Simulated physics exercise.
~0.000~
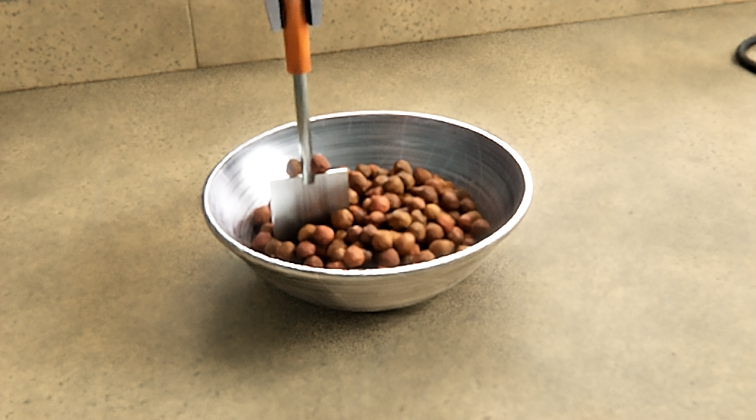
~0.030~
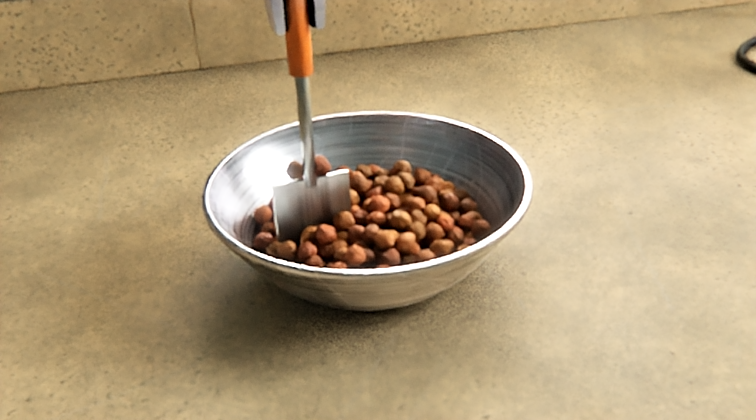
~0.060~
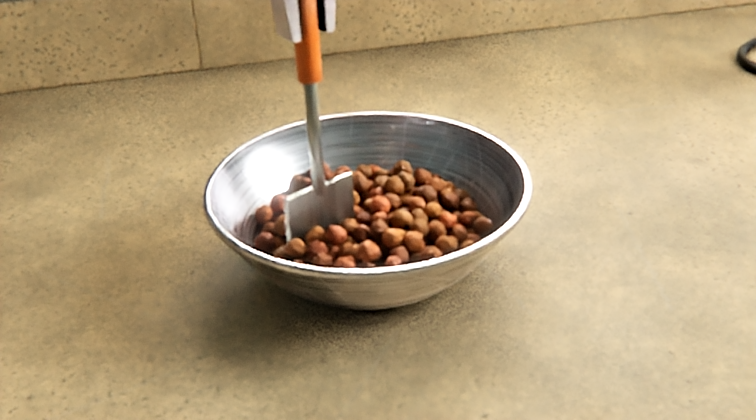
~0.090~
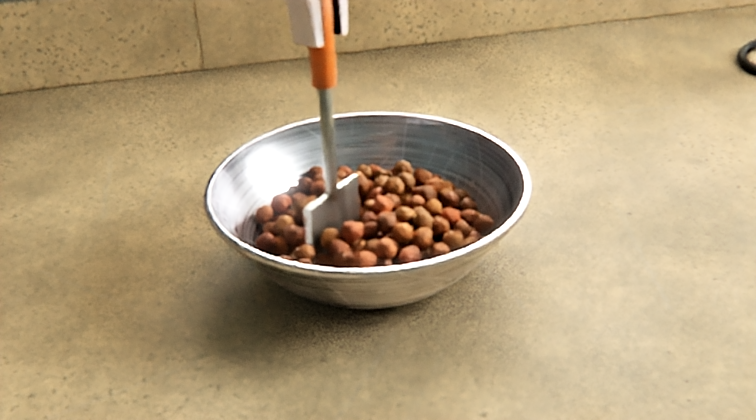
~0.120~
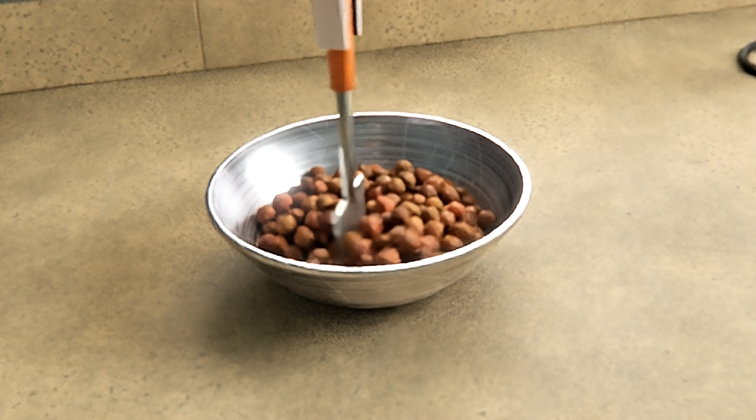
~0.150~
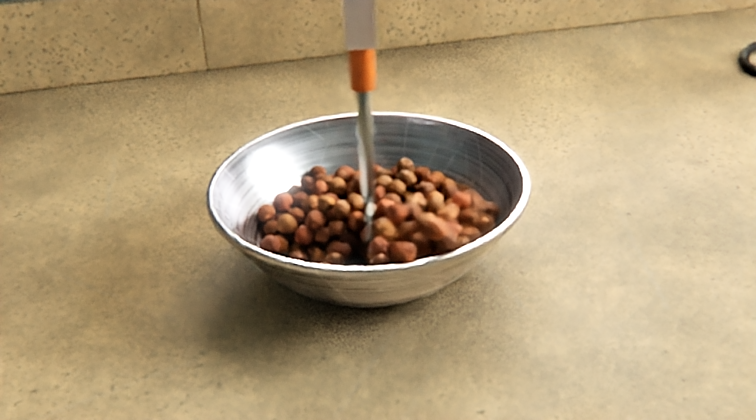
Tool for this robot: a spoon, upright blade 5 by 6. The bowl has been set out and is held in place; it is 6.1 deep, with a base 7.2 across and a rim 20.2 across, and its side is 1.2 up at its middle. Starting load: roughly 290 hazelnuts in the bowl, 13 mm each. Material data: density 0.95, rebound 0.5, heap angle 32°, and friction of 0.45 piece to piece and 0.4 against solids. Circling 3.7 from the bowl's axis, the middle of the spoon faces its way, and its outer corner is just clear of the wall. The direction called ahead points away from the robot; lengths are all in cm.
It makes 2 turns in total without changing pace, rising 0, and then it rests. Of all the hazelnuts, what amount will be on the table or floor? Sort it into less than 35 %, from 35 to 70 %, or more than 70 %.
It goes in less than 35 %.
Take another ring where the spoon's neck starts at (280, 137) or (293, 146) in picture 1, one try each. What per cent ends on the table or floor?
Close to 35 and 30 in a hundred.
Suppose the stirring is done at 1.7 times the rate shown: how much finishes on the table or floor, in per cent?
Estimated share: Near 50 per cent.
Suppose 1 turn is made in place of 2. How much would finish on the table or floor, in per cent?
Roughly 10 per cent would end up there.
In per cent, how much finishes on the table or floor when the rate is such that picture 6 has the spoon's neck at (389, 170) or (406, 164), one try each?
Some 30 and 40 per cent respectively.
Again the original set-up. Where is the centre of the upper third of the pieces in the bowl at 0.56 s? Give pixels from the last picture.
Look near (271, 197) for its middle.
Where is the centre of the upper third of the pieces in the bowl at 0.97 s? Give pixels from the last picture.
Centre, approx.: (406, 156).
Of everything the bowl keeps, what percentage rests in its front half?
I'd put it near 60 per cent.
After 0.56 s, 331° round, highest piece 8 above the table; 260 in the bowl, 21 on the table or floor, 5 in flight or on the tool.
After 0.97 s, 222° round, highest piece 8 above the table; 242 in the bowl, 40 on the table or floor, 4 in flight or on the tool.
After 1.38 s, 0° round, highest piece 7 above the table; 233 in the bowl, 53 on the table or floor.
After 2.08 s, 0° round, highest piece 7 above the table; 233 in the bowl, 53 on the table or floor.
At rest, 233 in the bowl, 53 on the table or floor. That is 19 % on the table or floor.
